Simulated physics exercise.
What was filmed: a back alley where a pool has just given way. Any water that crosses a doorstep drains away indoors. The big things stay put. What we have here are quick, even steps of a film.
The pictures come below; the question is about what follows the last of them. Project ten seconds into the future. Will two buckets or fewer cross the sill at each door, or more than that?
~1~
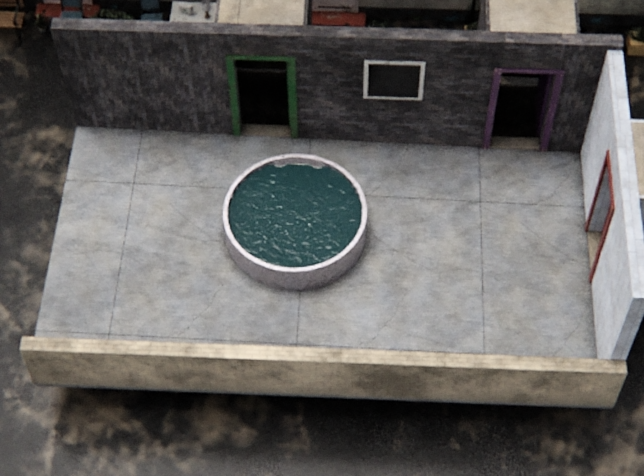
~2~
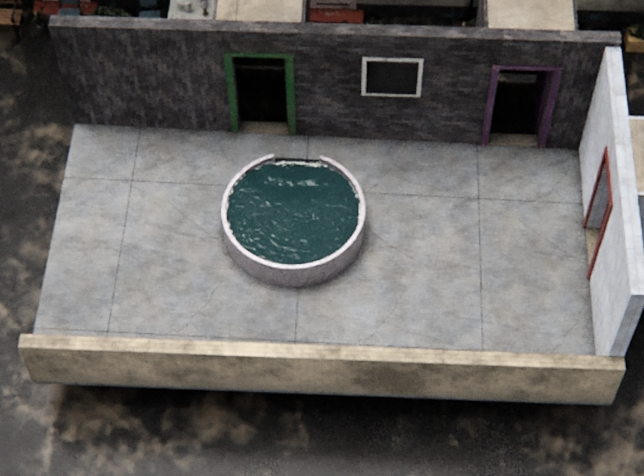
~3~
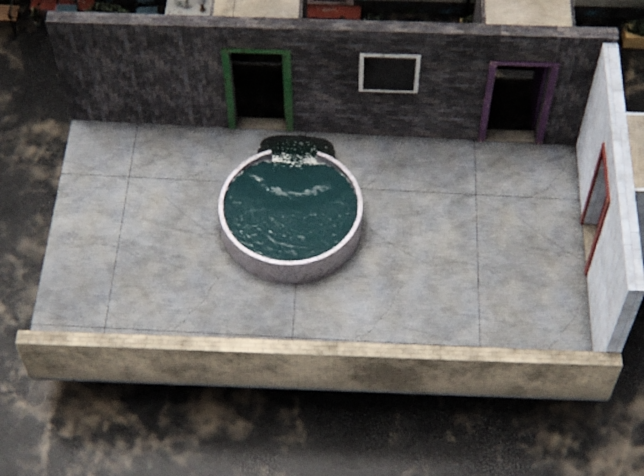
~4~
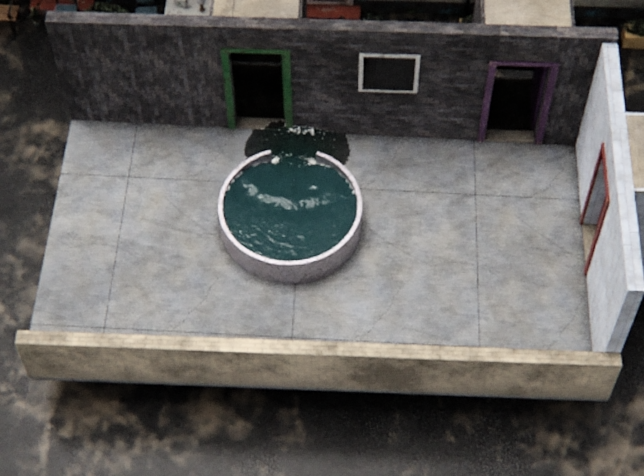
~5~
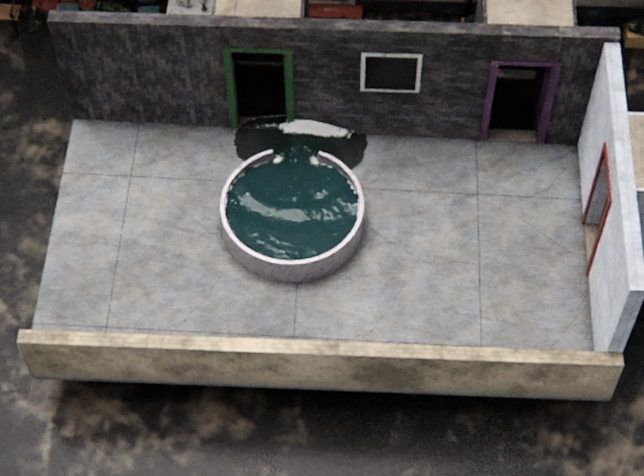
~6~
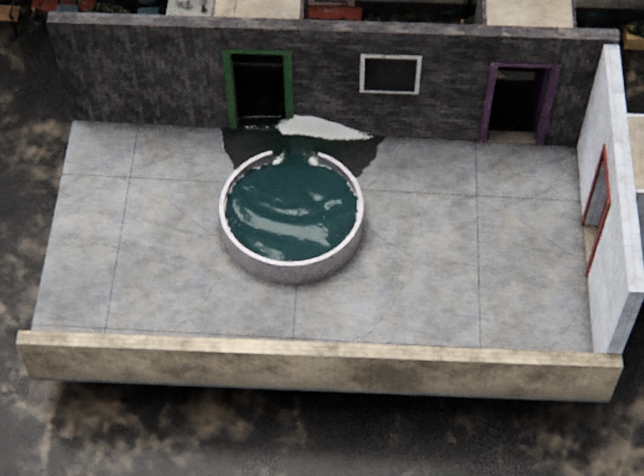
The green door will be over the limit; the red door will be over the limit; the purple door will be within bounds.
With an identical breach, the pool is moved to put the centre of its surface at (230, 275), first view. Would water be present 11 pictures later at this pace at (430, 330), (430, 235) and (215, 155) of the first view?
I'd say still dry for the first, still dry for the second and swamped for the third.
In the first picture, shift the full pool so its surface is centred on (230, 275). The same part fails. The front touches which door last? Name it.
The door marked red comes last.
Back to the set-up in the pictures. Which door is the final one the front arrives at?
I pick the one in red.
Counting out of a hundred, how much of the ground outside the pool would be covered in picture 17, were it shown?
Roughly 20 percent.
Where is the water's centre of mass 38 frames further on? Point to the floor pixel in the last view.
About (362, 218).
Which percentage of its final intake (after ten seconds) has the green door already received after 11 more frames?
Around 35 %.
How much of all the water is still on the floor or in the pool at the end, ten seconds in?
Estimate: Near 70 %.
A moment on, water covers 10 % of the floor; the green door over two buckets in, the red door not reached, the purple door not reached.
Next, water covers 20 % of the floor; the green door far over two buckets in, the red door not reached, the purple door wet at the sill, nothing in.
Then, water covers 35 % of the floor; the green door far over two buckets in, the red door under two buckets in, the purple door wet at the sill, nothing in.
Later, water covers 45 % of the floor; the green door far over two buckets in, the red door over two buckets in, the purple door wet at the sill, nothing in.
In the end, water covers 60 % of the floor; the green door far over two buckets in, the red door over two buckets in, the purple door under two buckets in.
